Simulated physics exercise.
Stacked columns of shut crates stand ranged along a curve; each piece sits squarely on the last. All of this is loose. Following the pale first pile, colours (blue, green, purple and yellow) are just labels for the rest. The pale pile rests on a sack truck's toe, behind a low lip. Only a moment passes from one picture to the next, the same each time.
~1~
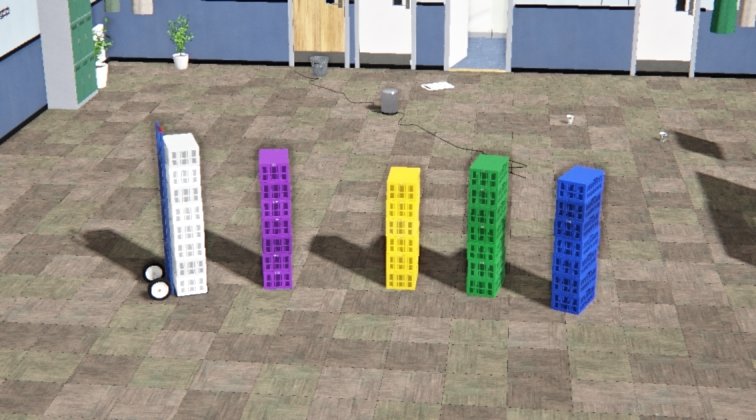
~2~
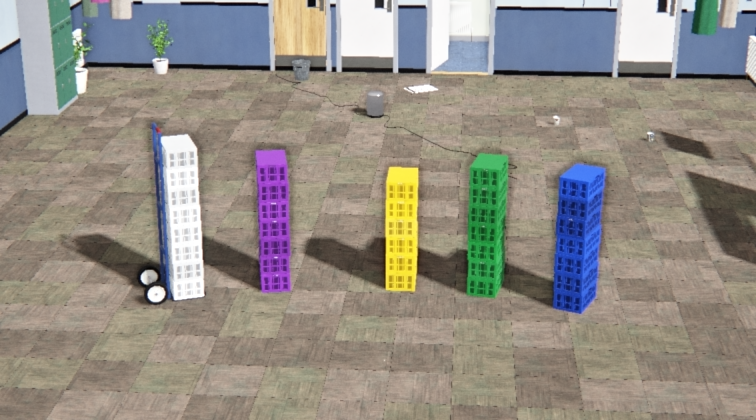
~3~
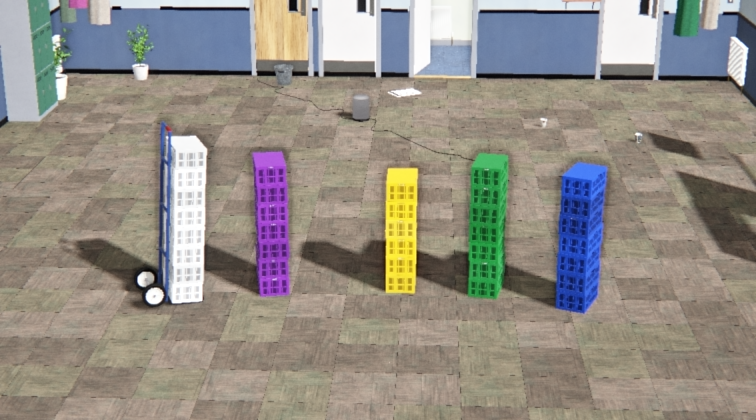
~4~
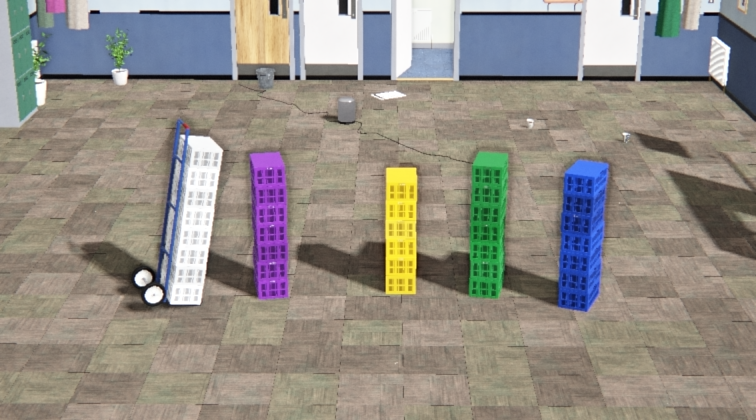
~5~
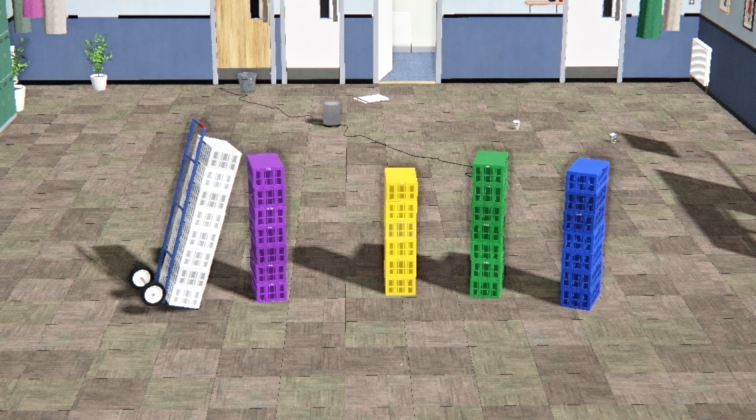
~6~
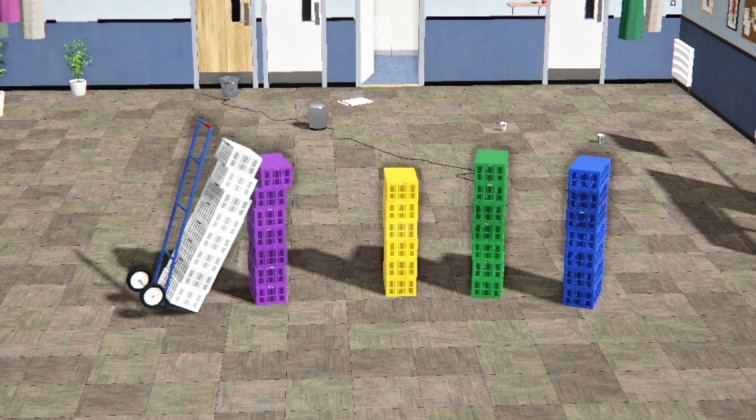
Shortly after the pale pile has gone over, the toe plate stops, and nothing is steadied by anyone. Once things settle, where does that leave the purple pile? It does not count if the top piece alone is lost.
It is ruined.
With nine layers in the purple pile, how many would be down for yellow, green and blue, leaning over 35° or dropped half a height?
Per pile, yellow = 5, green = 7, blue = 6.
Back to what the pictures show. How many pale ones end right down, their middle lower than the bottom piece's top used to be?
I make it 6 all told.
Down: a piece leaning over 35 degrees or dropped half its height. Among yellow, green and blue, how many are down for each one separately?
Yellow: 5, green: 6, blue: 6.
Soon after the last picture, 8 of the pale pile down; 6 of the 7 purple crates down (6 of 27 in all colours); top purple crate leaning well over, some two heights lower.
A little later, 7 of the pale pile down; 6 of the 7 purple crates down (17 of 27 in all colours); top purple crate some four heights lower; top yellow crate leaning well over, some three heights lower.
At rest, 7 of the pale pile down; 6 of the 7 purple crates down (23 of 27 in all colours); top purple crate some four heights lower; top green crate on its side. As the last picture would show them, middles, top purple crate near (380, 226), top green crate near (664, 260).
